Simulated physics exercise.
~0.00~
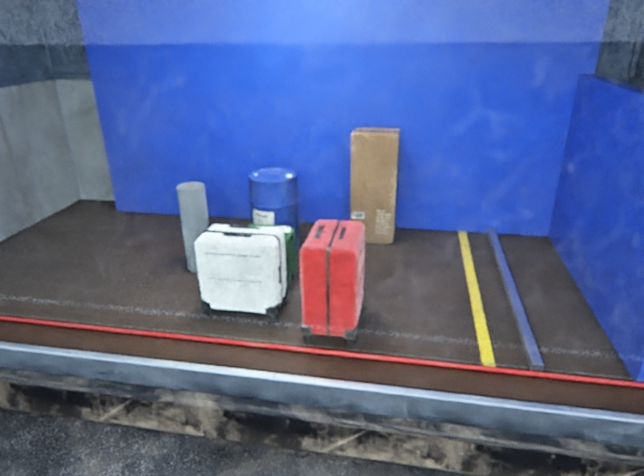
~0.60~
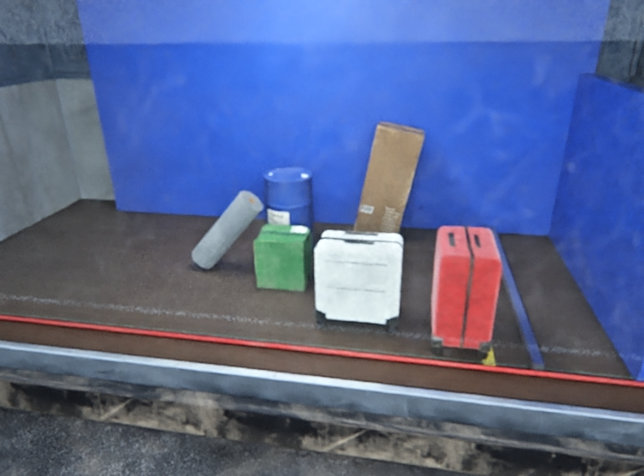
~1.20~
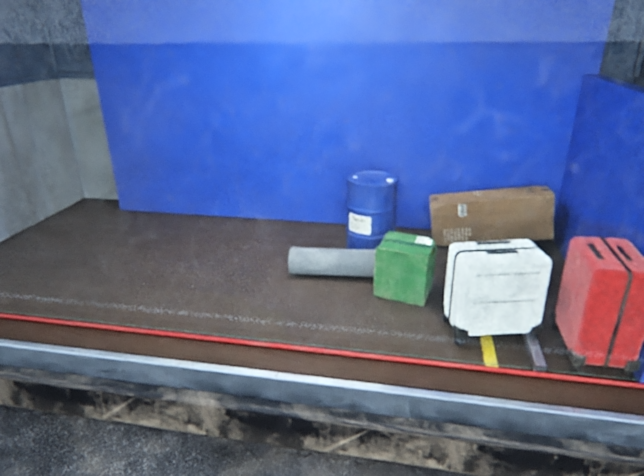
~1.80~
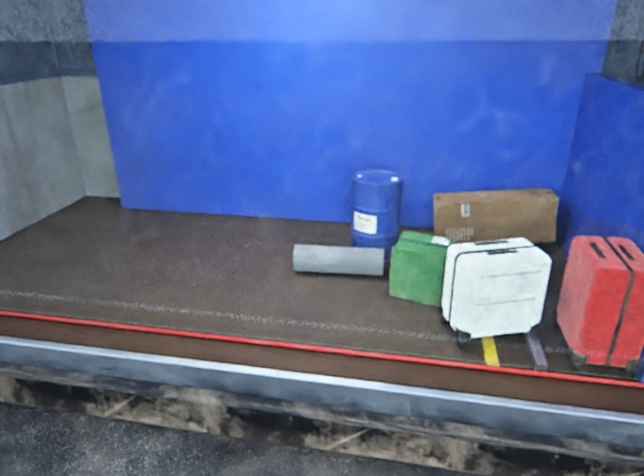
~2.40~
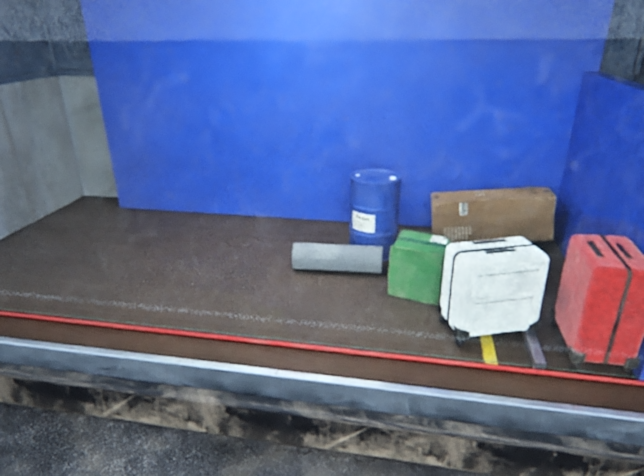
A red suitcase and a white one stand at the front of a brown-floored bay with blue walls, seen from outside by a slightly swaying camera. Behind them are a grey roll, a blue drum, a mostly hidden green pack and a tall brown box, with yellow and blue lines to the right. The cases, pack and drum shift right, while the roll and box tip over. Everything slides farther right, and the roll and box end up lying flat. Finally, the red case and box rest across the yellow line, while the drum, pack and roll stop short of it.
